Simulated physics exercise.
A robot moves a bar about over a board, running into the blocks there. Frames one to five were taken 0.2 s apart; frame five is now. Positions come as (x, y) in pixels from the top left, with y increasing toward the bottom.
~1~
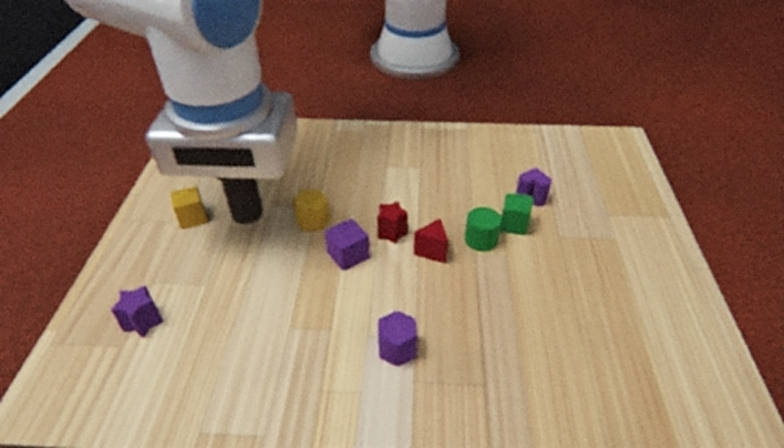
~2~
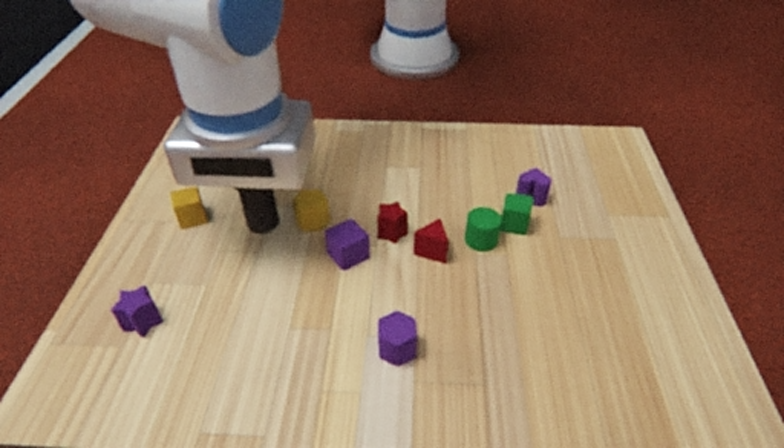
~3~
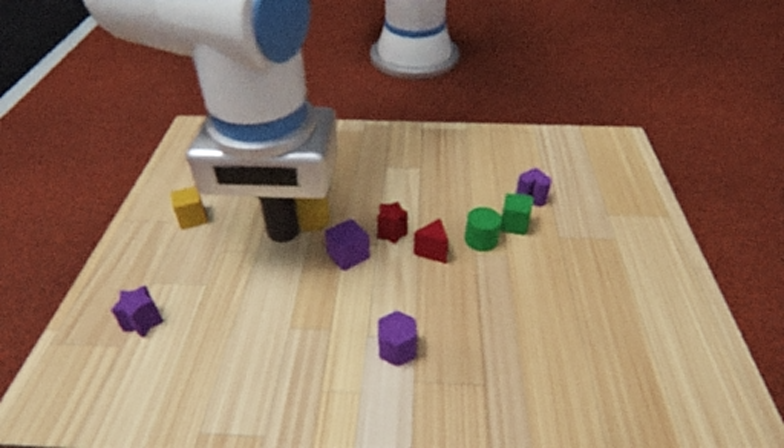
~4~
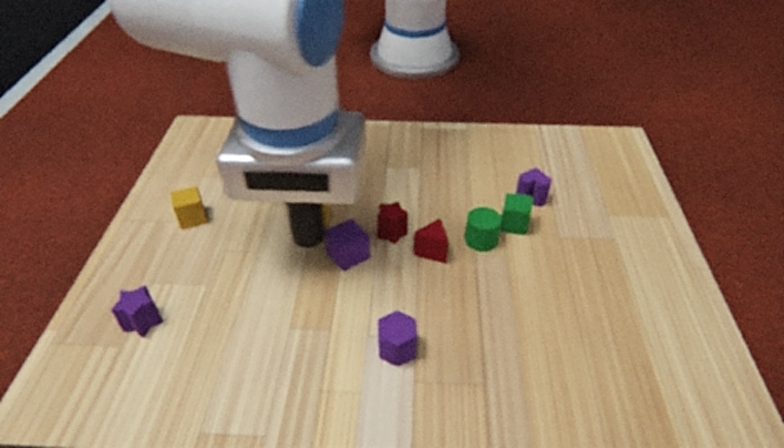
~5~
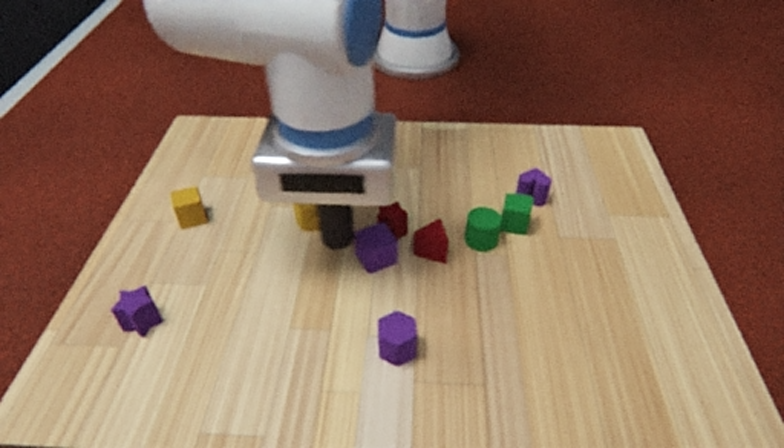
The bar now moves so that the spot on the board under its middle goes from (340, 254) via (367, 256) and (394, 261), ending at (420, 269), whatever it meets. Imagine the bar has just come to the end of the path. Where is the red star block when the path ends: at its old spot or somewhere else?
It is still where it was.
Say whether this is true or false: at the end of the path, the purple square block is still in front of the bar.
True.
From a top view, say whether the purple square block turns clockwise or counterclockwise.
From above, the turn goes clockwise.
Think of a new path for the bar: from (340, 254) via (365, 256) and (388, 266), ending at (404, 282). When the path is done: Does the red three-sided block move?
It seems so.
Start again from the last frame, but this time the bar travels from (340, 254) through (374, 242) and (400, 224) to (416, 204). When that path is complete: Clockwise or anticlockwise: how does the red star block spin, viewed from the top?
Spins clockwise.
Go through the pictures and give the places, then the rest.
Lower end of the bar at (247, 214), tops of blocks, purple square block at (346, 232), red star block at (392, 210), red three-sided block at (434, 230), in the first picture.
Bar at (263, 223), blocks as before, in the second picture.
Bar at (284, 232), blocks as before, in the third picture.
Bar at (309, 237), blocks as before, in the fourth picture.
Bar at (338, 238), purple square block at (376, 236), red star block at (392, 210), red three-sided block at (434, 230), in the fifth picture.
What follows on the original path. Halfway along, bar at (380, 242); purple square block at (416, 244), turned 20° clockwise; red three-sided block at (448, 229), turned 25° anticlockwise.
At the end, bar at (421, 253); purple square block at (451, 262), turned 55° clockwise; red star block not moved; red three-sided block at (460, 235), turned 90° anticlockwise.
